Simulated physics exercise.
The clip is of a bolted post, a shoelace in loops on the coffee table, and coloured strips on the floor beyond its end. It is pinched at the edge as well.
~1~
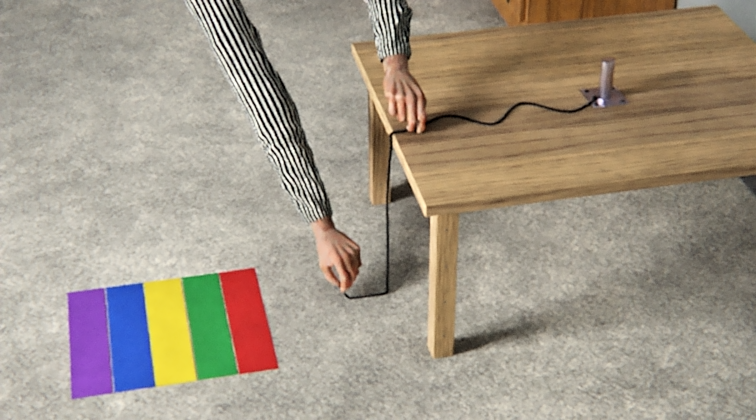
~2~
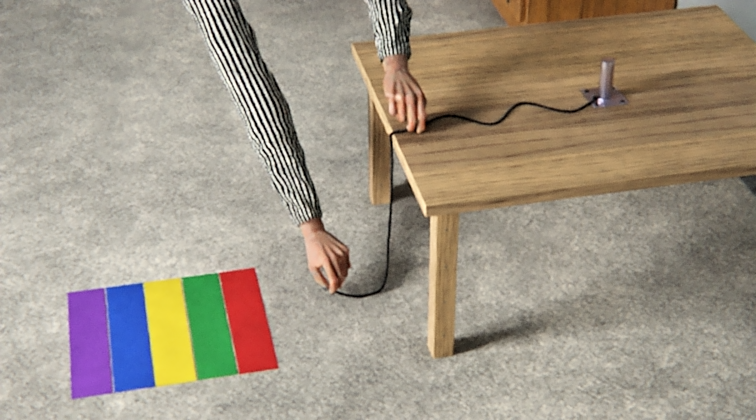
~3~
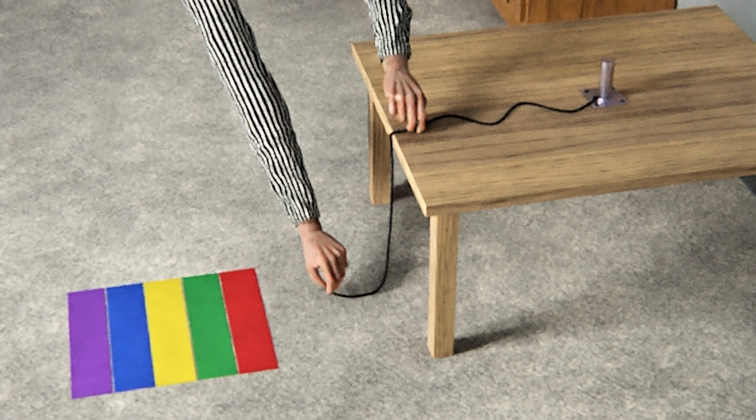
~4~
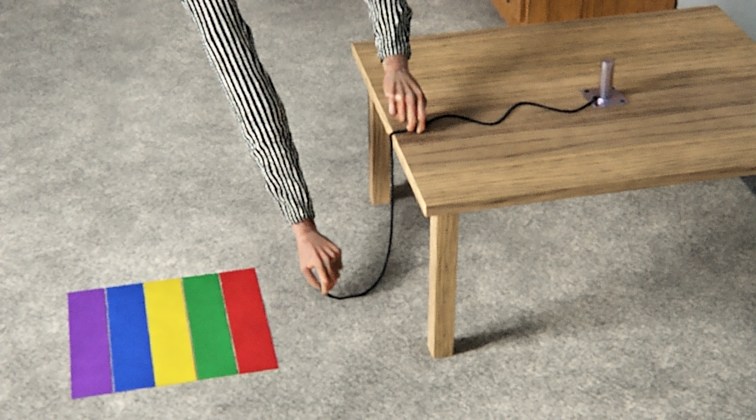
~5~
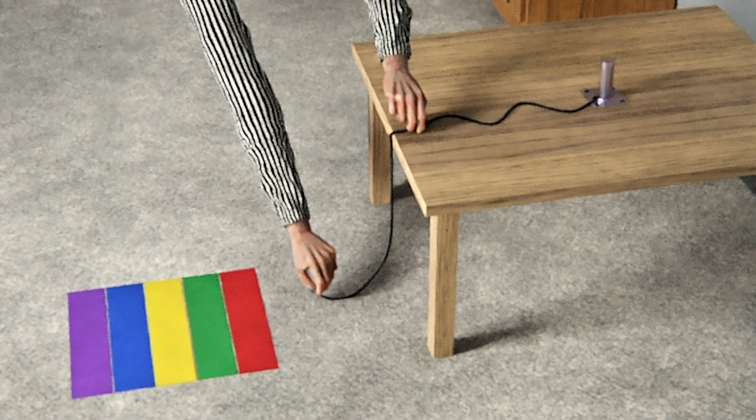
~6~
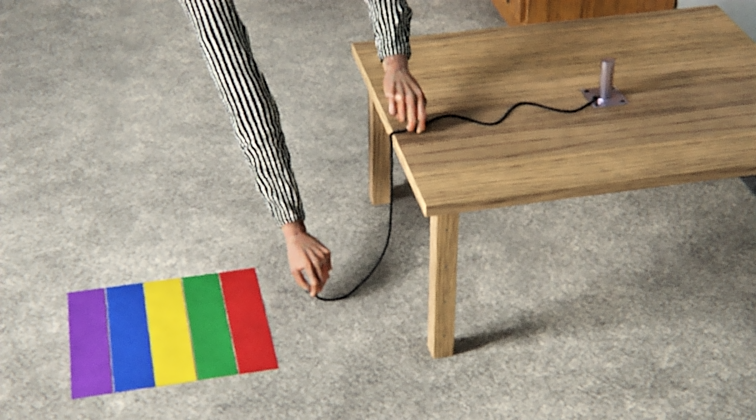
The clip opens on a dark cord running across a wooden table, one hand pinching it at the edge while another holds its end near the floor. The lower hand then draws the end slightly left, toward the coloured strips, and the hanging cord bends into a wider curve while the upper hand stays still.
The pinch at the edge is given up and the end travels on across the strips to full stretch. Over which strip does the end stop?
The end stops over the yellow strip.
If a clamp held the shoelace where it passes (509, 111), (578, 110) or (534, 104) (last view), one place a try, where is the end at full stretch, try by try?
Try by try, around (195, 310), (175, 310) and (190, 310).
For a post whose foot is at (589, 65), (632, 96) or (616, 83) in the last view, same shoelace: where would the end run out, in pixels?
About (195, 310), (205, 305) and (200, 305).
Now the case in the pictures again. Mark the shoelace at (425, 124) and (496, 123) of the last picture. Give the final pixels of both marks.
At (389, 137), then (464, 119).
A little later, end near (247, 301); over red.
Next, end near (198, 307); over green.
When it is tight, end near (169, 312); over yellow. It gets as far as the yellow strip.
